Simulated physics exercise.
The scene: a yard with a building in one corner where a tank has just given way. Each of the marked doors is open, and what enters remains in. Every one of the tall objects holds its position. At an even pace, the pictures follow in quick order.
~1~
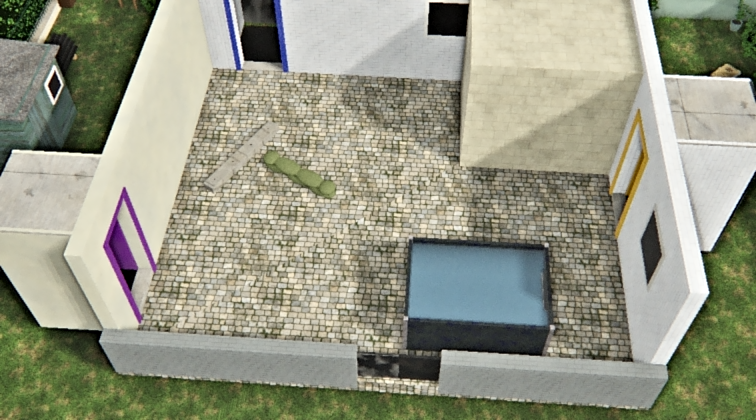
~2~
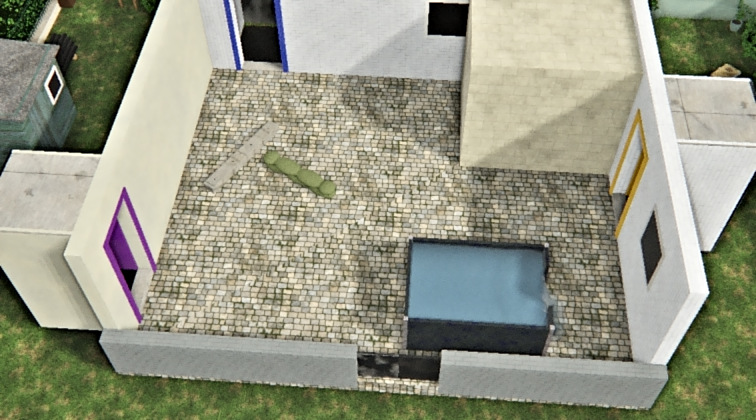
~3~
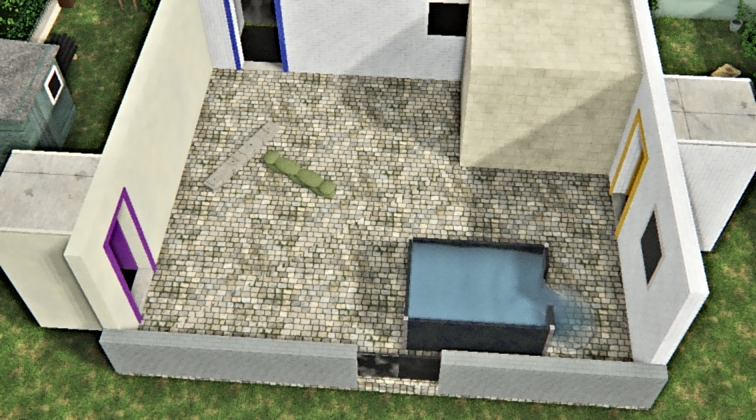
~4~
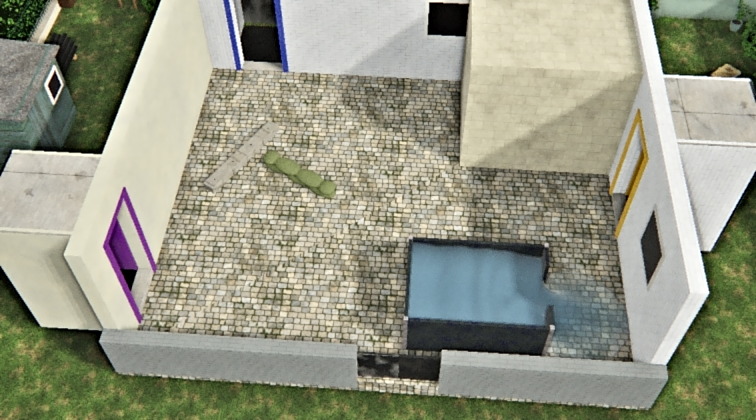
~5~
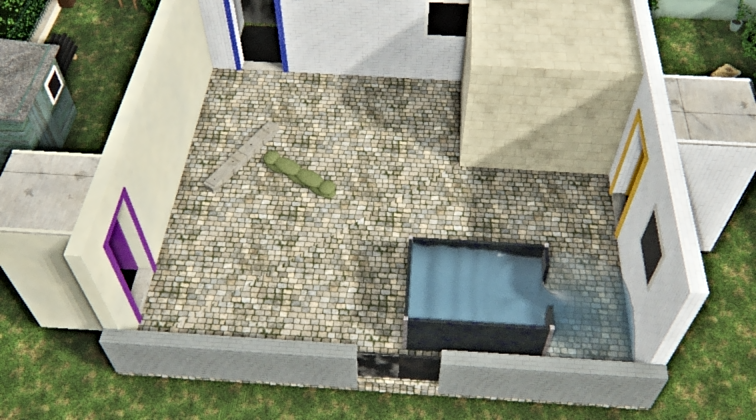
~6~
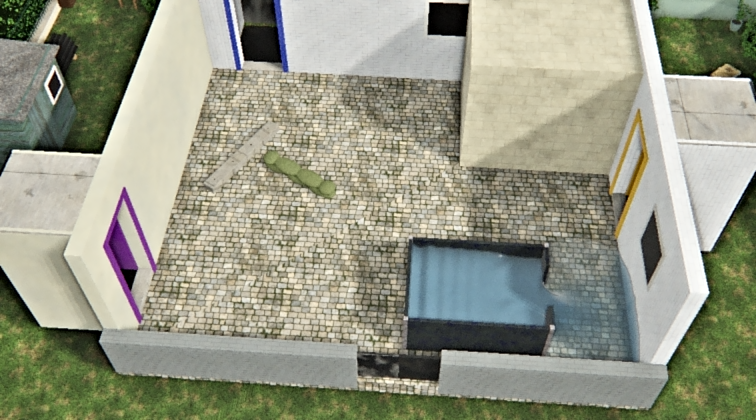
To begin with, a dark-walled tank of still blue water stands in a paved, walled yard with a building in one corner. Water then pours through a gap in the tank's right side and runs out over the paving. It spreads rightward to the white wall, then widens along it while everything else stays still.
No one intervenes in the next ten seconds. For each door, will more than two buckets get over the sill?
The yellow door: Yes, more than two; the purple door: No, two or fewer; the blue door: No, two or fewer.
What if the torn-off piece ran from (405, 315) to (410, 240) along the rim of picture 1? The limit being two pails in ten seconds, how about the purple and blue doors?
The purple door door overshoots the limit, while the blue door door overshoots the limit.
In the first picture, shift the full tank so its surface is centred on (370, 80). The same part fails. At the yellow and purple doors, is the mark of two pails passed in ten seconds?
From what I see, the yellow door remains below the mark and the purple door remains below the mark too.
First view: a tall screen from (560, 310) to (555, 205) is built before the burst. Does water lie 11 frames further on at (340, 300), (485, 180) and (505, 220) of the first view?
Untouched, soaked, soaked.
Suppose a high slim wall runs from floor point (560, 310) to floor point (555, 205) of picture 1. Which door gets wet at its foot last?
I'd pick the blue-painted one.
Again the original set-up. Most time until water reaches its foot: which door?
It's the blue door.
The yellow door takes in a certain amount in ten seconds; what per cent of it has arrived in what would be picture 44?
Near 55 %, I'd say.
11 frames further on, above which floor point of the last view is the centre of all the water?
Centre: Close to (520, 305).
A moment on, water covers 10 % of the floor; the yellow door wet at the sill, nothing in, the purple door not reached, the blue door not reached.
Next, water covers 15 % of the floor; the yellow door under two buckets in, the purple door not reached, the blue door not reached.
Then, water covers 35 % of the floor; the yellow door under two buckets in, the purple door not reached, the blue door not reached.
Later, water covers 70 % of the floor; the yellow door over two buckets in, the purple door wet at the sill, nothing in, the blue door not reached.
In the end, water covers 90 % of the floor; the yellow door over two buckets in, the purple door wet at the sill, nothing in, the blue door wet at the sill, nothing in.
